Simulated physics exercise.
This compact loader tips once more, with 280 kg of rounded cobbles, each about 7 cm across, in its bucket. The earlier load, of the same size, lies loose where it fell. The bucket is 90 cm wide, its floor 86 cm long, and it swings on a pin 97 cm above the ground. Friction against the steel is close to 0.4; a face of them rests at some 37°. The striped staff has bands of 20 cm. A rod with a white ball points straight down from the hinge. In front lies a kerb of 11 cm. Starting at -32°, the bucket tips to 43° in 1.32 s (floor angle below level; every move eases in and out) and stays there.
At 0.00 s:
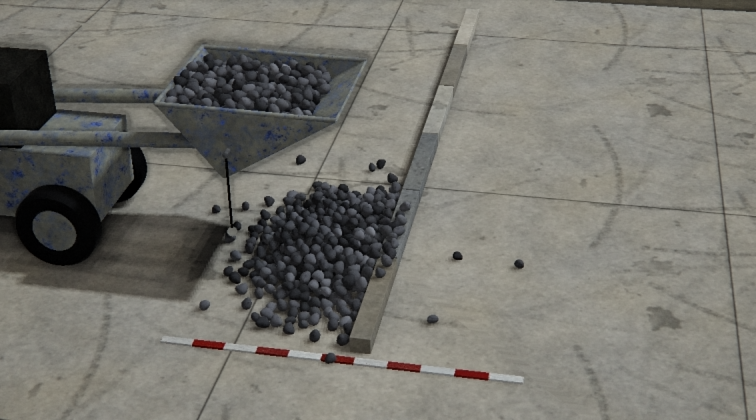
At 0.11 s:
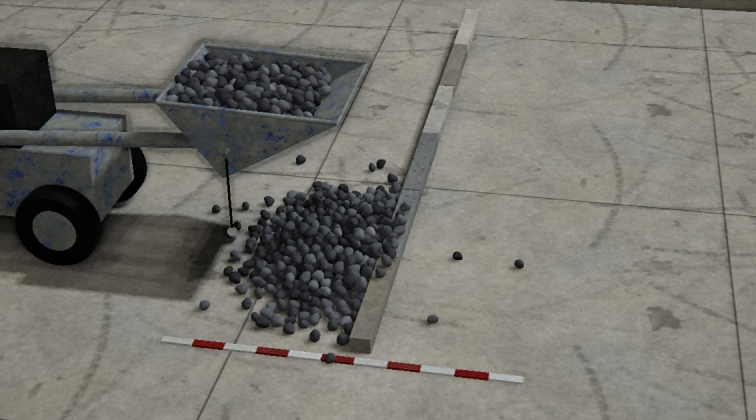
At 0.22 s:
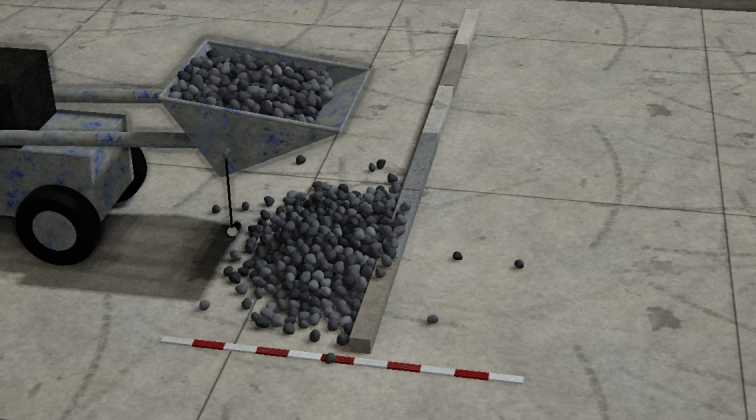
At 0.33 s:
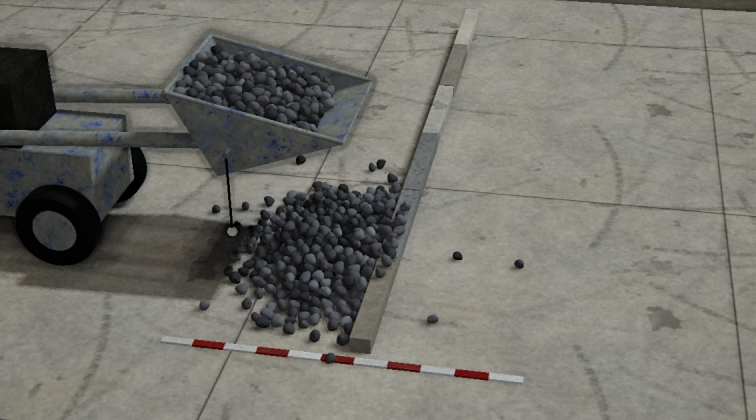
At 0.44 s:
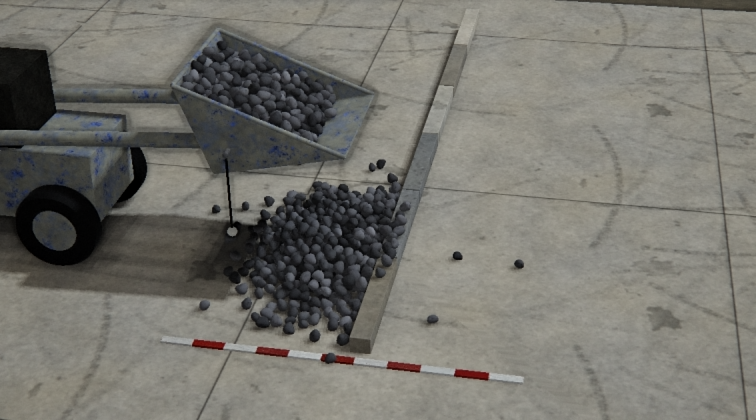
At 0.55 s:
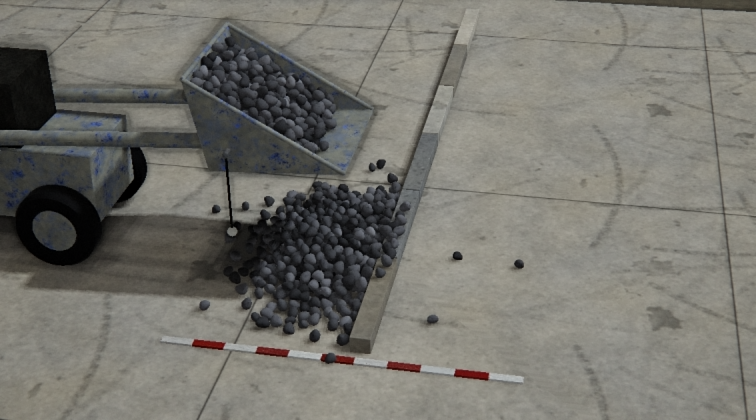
A grey metal bucket full of dark rounded stones, on the arms of a small blue-flecked loader at left, slowly tilts forward, its back rising and its front lip lowering while its stones shift slightly. Below it, a loose heap of similar stones lies against a long kerb, behind a red-and-white striped staff. The fixed view looks down on stained pale concrete slabs, where the loader's wheels stay still.
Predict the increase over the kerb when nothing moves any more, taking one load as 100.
Some 29 per cent is added.
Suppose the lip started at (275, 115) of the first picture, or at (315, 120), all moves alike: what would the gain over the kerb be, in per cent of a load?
About 0 and 15 per cent.
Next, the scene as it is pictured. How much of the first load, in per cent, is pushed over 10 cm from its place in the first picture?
Roughly 5 per cent of them.
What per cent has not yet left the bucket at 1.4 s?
Roughly 35 per cent is still inside.
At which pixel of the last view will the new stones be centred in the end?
Near (364, 236).
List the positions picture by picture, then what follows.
In the first picture, the bucket is at -32°, its lip at (336, 121); the top of the load is at (222, 68). The earlier load is highest near (331, 224), 22 cm above ground level, 99 % on this side of the kerb, 1 % over the kerb.
In the second picture, lip at (337, 124), floor tilted -31°, highest stones at (218, 68); the stones move at 0.1 m/s on average.
In the third picture, the bucket is at -26°, its lip at (340, 131); the top of the load is at (216, 64); the stones move at 0.2 m/s on average.
In the fourth picture, lip at (343, 143), floor tilted -20°, highest stones at (214, 60); the stones move at 0.3 m/s on average.
In the fifth picture, the bucket is at -13°, its lip at (345, 158); the top of the load is at (217, 57); the stones move at 0.3 m/s on average.
In the sixth picture, the bucket is at -4°, its lip at (344, 174); the top of the load is at (224, 53); the stones move at 0.4 m/s on average.
After 1.0 s the floor is at 31°; in per cent of one load, 98 in the bucket, 101 on this side of the kerb, 1 over the kerb; the foremost stones are at (425, 248).
After 1.4 s the floor is at 43°; in per cent of one load, 36 in the bucket, 161 on this side of the kerb, 3 over the kerb; the foremost stones are at (439, 268).
After 1.8 s the floor is at 43°; in per cent of one load, 8 in the bucket, 171 on this side of the kerb, 20 over the kerb; the foremost stones are at (495, 279).
After 4.2 s the floor is at 43°; in per cent of one load, 2 in the bucket, 169 on this side of the kerb, 30 over the kerb; the foremost stones are at (575, 243). Net gain over the kerb, 29.
